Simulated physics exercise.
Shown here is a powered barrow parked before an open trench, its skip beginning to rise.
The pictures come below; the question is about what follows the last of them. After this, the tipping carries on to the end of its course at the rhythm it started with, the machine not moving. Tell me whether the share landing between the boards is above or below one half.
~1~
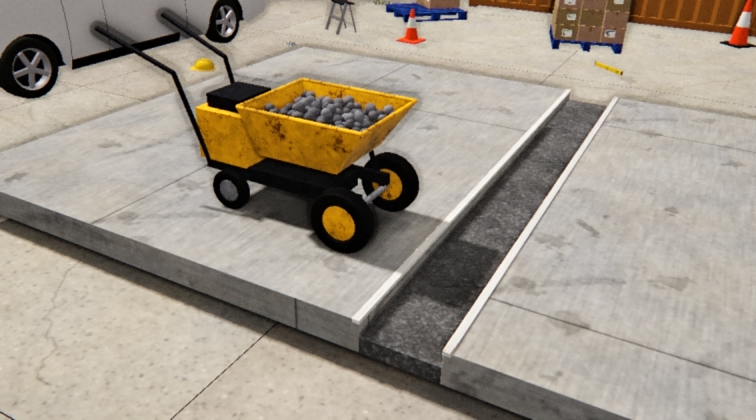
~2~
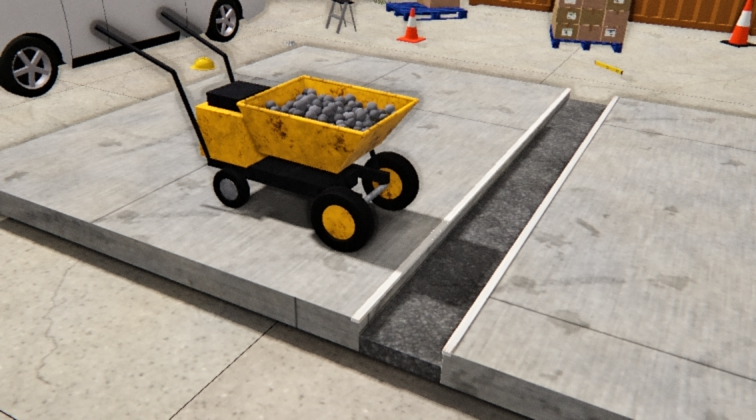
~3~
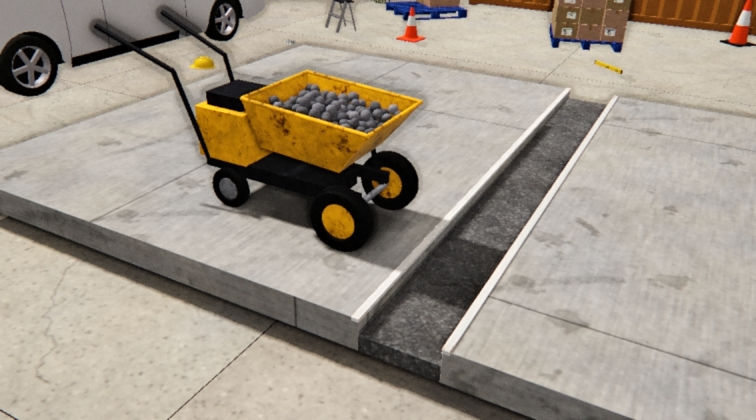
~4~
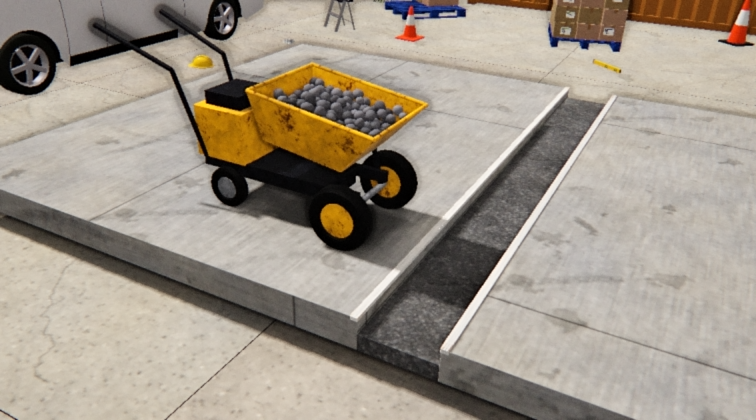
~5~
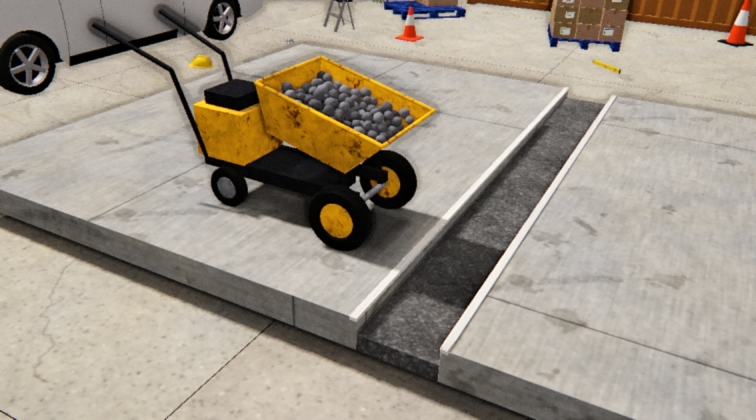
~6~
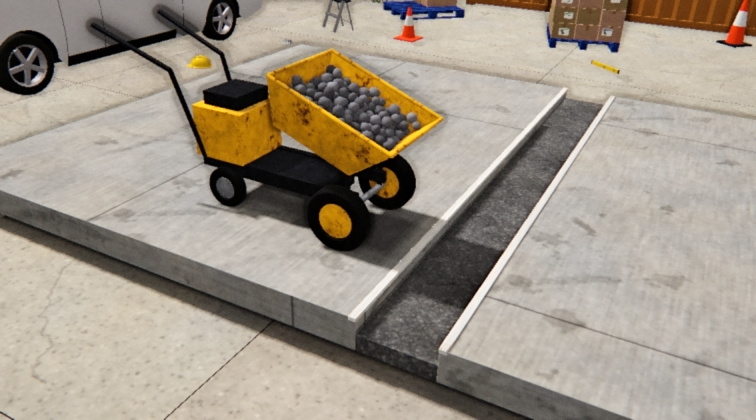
That share is above one half.
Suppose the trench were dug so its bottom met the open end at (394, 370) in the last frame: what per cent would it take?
Estimate: Approx. 80 in a hundred.
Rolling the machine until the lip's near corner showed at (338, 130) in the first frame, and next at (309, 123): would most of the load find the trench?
One after the other: The greater share and the greater share.
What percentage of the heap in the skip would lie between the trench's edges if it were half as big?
I'd reckon close to 80 in every hundred.
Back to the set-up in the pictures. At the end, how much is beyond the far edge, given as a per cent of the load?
About 30 %.
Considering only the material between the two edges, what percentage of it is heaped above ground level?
Roughly 25 in a hundred.
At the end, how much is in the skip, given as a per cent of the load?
About 0 %.
Just after the last frame, skip tipped steeply; every one in the skip.
A moment on, skip tipped right over; the larger part in the skip; roughly a quarter in or heaped over the trench; just a few beyond it; about a tenth falling.
Further on, skip tipped right over; roughly a quarter in the skip; roughly two thirds in or heaped over the trench; roughly a quarter beyond it.
When it is over, skip tipped right over; the larger part in or heaped over the trench; roughly a quarter beyond it.
